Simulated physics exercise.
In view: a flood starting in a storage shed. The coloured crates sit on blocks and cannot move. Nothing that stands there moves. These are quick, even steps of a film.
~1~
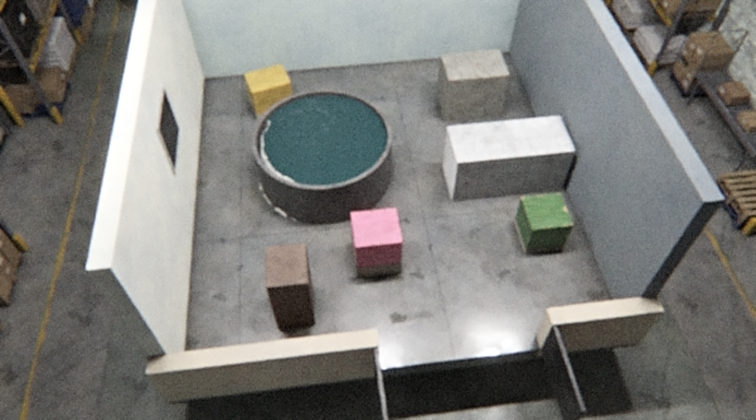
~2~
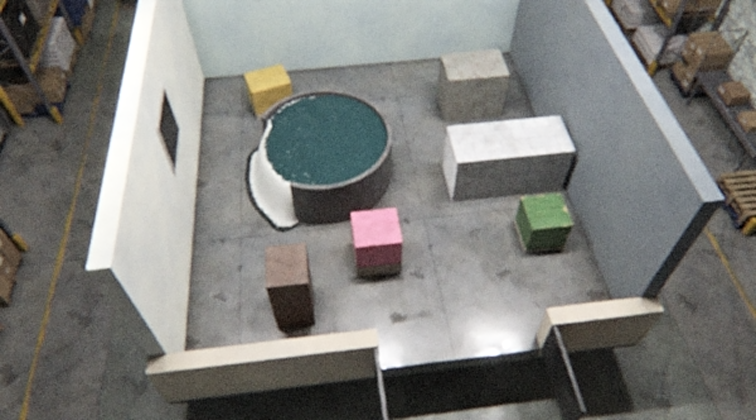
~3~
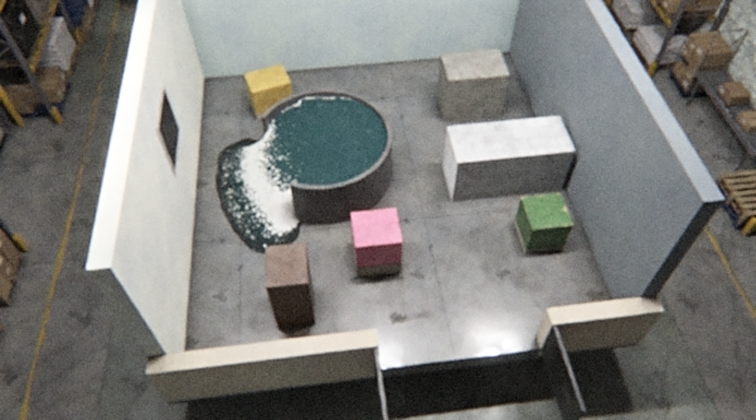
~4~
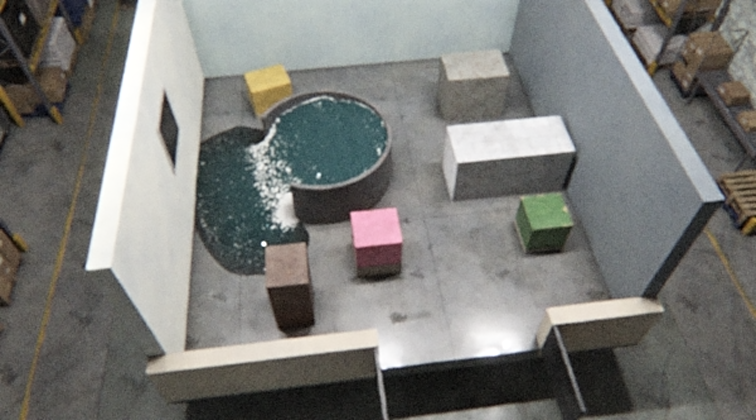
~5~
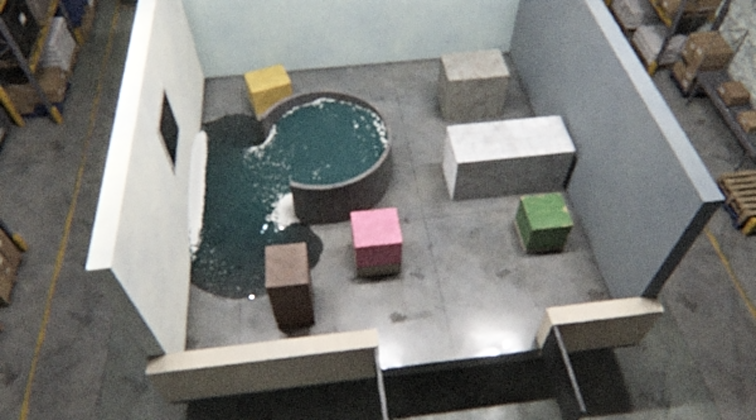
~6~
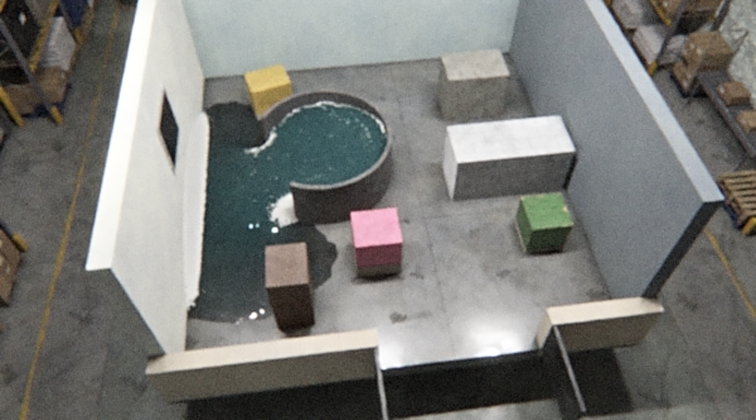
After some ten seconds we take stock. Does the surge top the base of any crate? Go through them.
In the end: The green crate gets wet; the yellow crate gets wet; the pink crate stays dry.
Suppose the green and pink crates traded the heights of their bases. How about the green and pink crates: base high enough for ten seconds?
Then: Green escapes it; pink is wetted.
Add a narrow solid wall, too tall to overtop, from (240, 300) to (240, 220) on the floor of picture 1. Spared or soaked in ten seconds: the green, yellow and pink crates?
The green one is wetted, the yellow one gets wet, the pink one is safe.
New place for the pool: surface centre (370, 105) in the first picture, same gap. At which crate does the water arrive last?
Last comes the one in green.
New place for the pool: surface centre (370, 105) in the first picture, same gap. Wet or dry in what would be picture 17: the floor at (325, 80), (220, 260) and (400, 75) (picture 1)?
One after the other: Not flooded, awash, clear.
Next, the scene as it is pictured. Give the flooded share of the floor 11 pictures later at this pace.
Some 35 per cent.
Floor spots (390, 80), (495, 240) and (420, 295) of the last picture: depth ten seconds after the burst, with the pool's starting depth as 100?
In that order: 8, 8 and 8 per cent.
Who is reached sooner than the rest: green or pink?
That is the pink one.
A moment on, water covers 25 % of the floor; the green crate not reached, the yellow crate water round its plinth, the pink crate water round its plinth.
Next, water covers 35 % of the floor; the green crate not reached, the yellow crate water round its plinth, the pink crate water round its plinth.
Then, water covers 75 % of the floor; the green crate water round its plinth, the yellow crate water round its plinth, the pink crate water round its plinth.
Later, water covers 100 % of the floor; the green crate water round its plinth, the yellow crate water round its plinth, the pink crate water round its plinth.
In the end, water covers 100 % of the floor; the green crate was topped, the yellow crate was topped, the pink crate stayed above the water.
